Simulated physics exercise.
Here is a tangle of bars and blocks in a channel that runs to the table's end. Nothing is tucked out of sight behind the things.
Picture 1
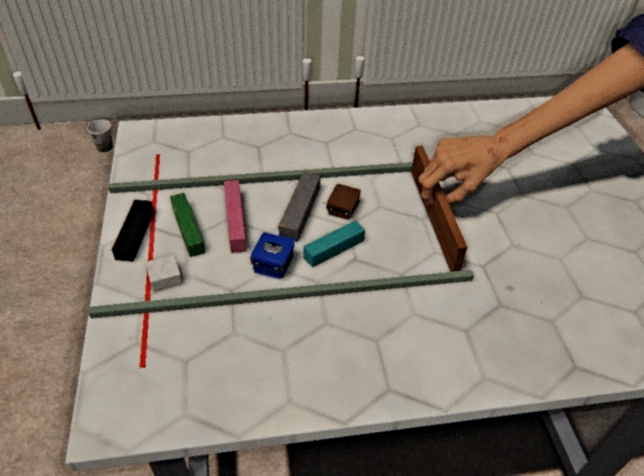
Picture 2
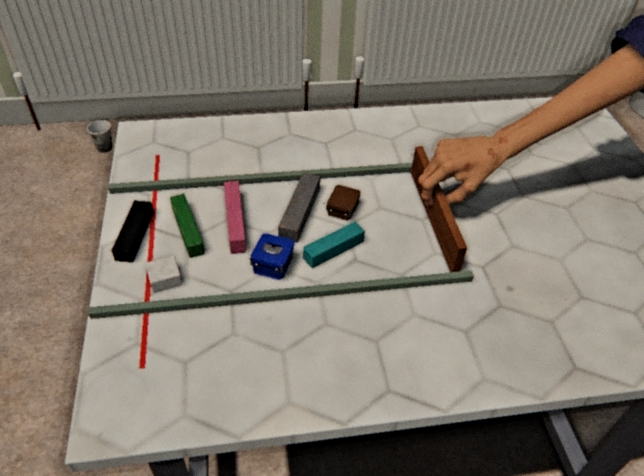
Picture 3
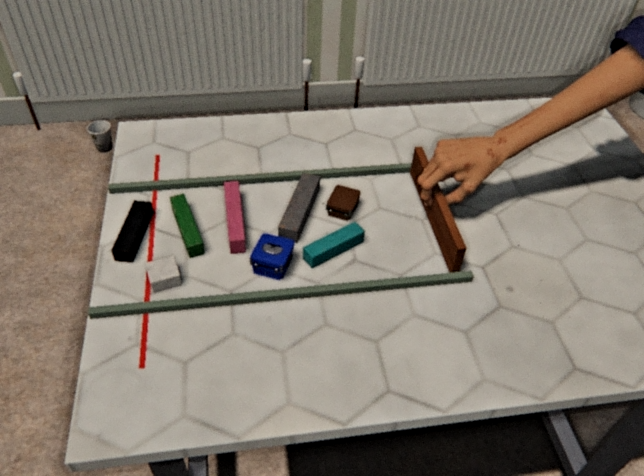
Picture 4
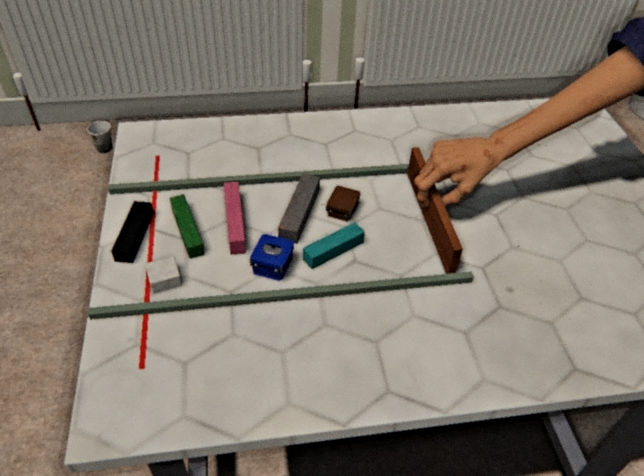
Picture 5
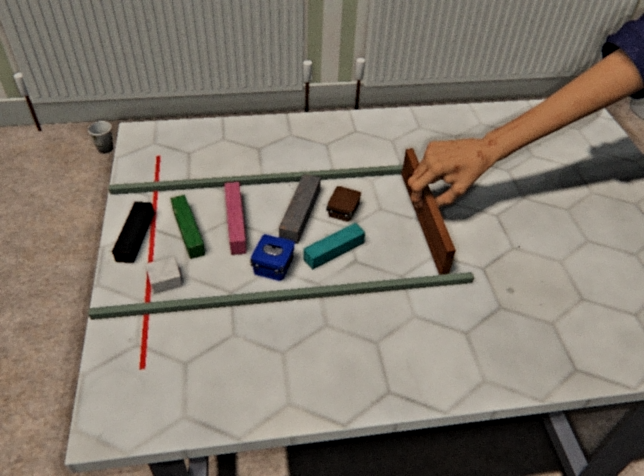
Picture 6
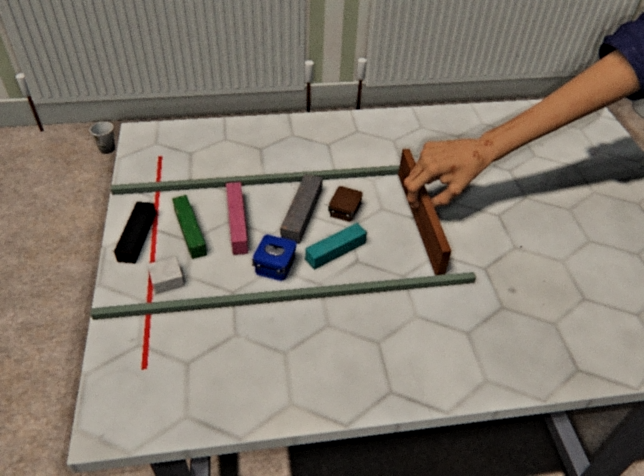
On a pale hexagon-patterned tabletop in front of white radiators, seen from above at an angle, a channel runs between two green rails. Inside, from left to right, lie black, green, pink and grey bars, with a white block near the red line, a blue case, a teal bar and a brown block. A hand at the right slides the upright brown board slightly left, touching none of them, while the view barely shifts.
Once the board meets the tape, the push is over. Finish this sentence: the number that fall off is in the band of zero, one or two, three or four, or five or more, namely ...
Namely three or four.
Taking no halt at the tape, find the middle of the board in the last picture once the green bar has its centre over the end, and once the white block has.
Near (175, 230), then near (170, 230).
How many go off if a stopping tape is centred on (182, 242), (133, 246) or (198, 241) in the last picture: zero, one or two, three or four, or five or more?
Taken in the order given: 1 or 2, more than four, no fall at all.
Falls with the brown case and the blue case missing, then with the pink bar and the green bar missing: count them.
1 for the first case, 2 for the second.
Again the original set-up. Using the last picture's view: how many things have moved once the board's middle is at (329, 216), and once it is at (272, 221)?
Tally: First 3; then 5.
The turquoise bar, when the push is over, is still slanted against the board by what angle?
It measures close to 0 degrees.
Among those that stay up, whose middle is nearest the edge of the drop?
The grey bar ends nearest.
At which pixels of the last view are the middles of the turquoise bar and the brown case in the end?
About (141, 275), and the other about (140, 224).
A little later, none off yet; black stick at rest near (136, 231); white block at rest near (166, 275); green bar at rest near (189, 226).
Next, none off yet; black stick at rest near (136, 231); white block at rest near (166, 275); green bar shifted a little near (172, 227).
When it is over, the number that fall off is three or four; down, pink bar, green bar, white block and black stick.
